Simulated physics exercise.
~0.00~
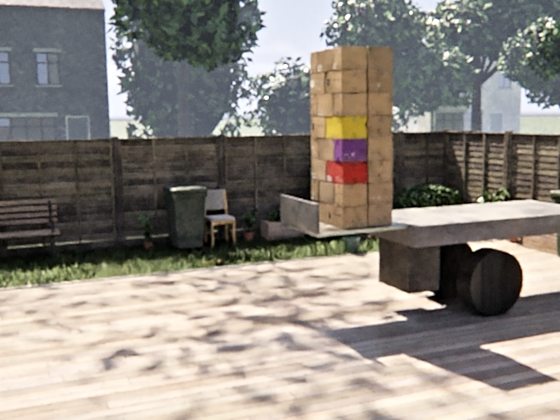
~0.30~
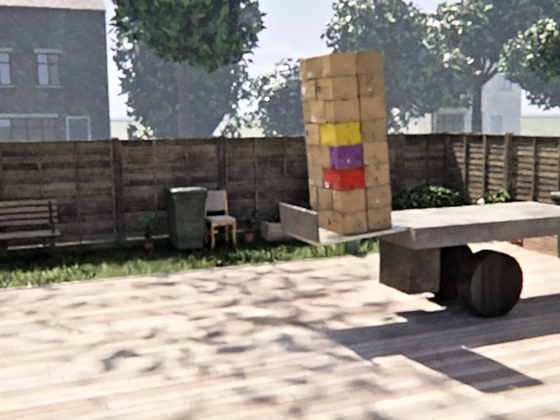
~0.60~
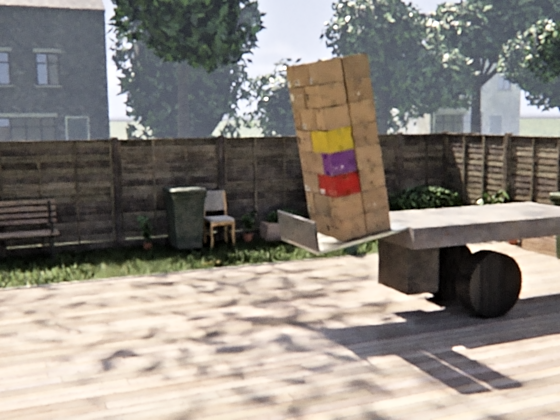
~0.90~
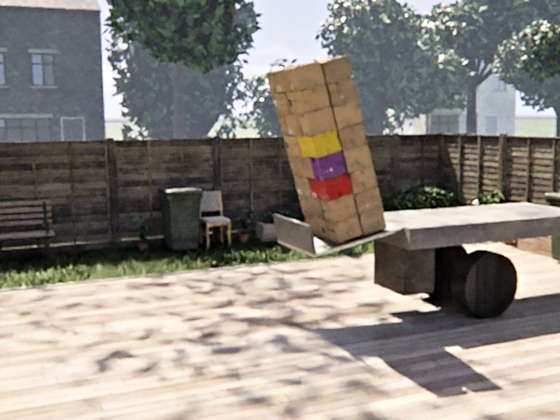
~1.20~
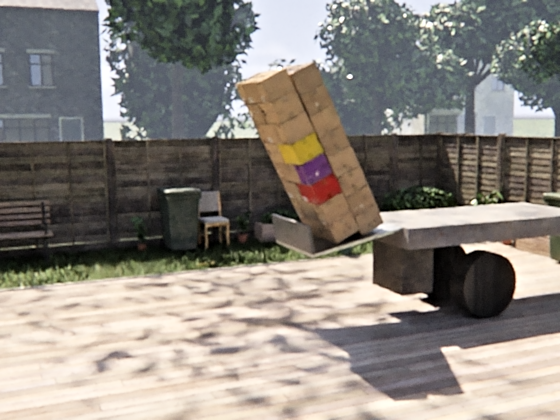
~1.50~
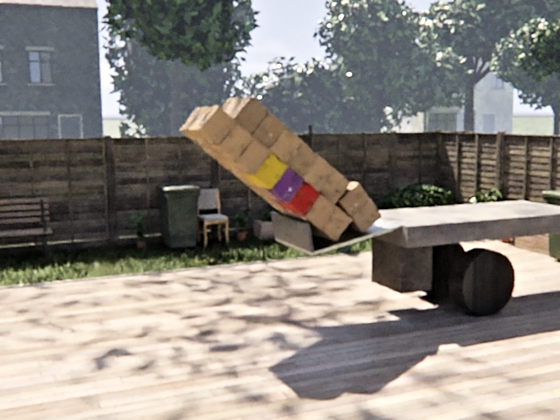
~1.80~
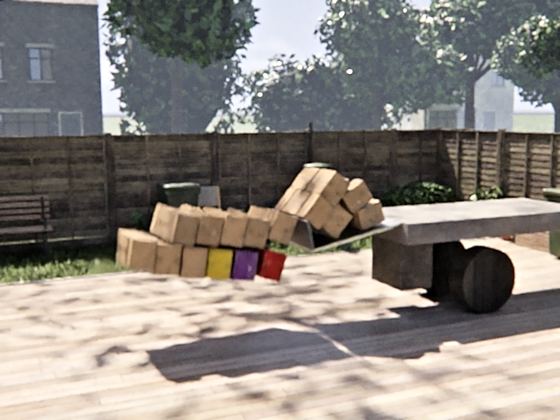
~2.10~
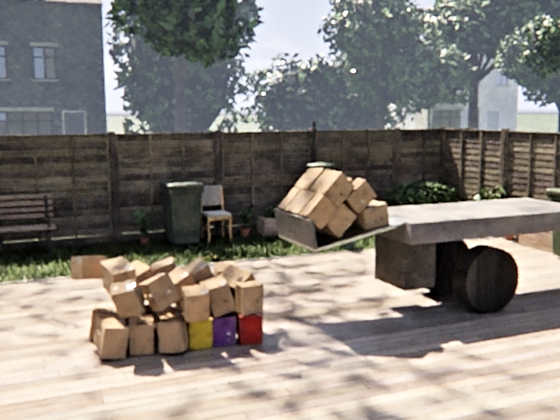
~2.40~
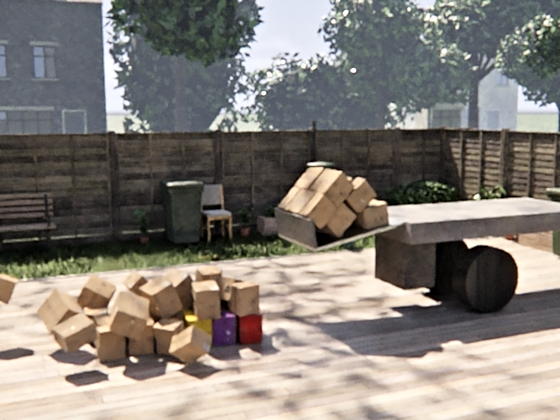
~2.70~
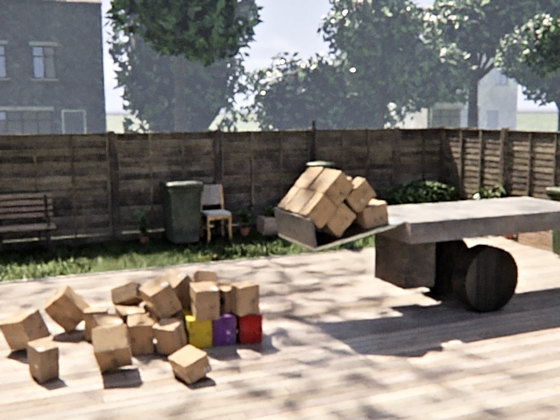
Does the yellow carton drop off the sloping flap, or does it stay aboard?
The yellow carton drops off the flap and ends up on the ground beside the purple and red ones.
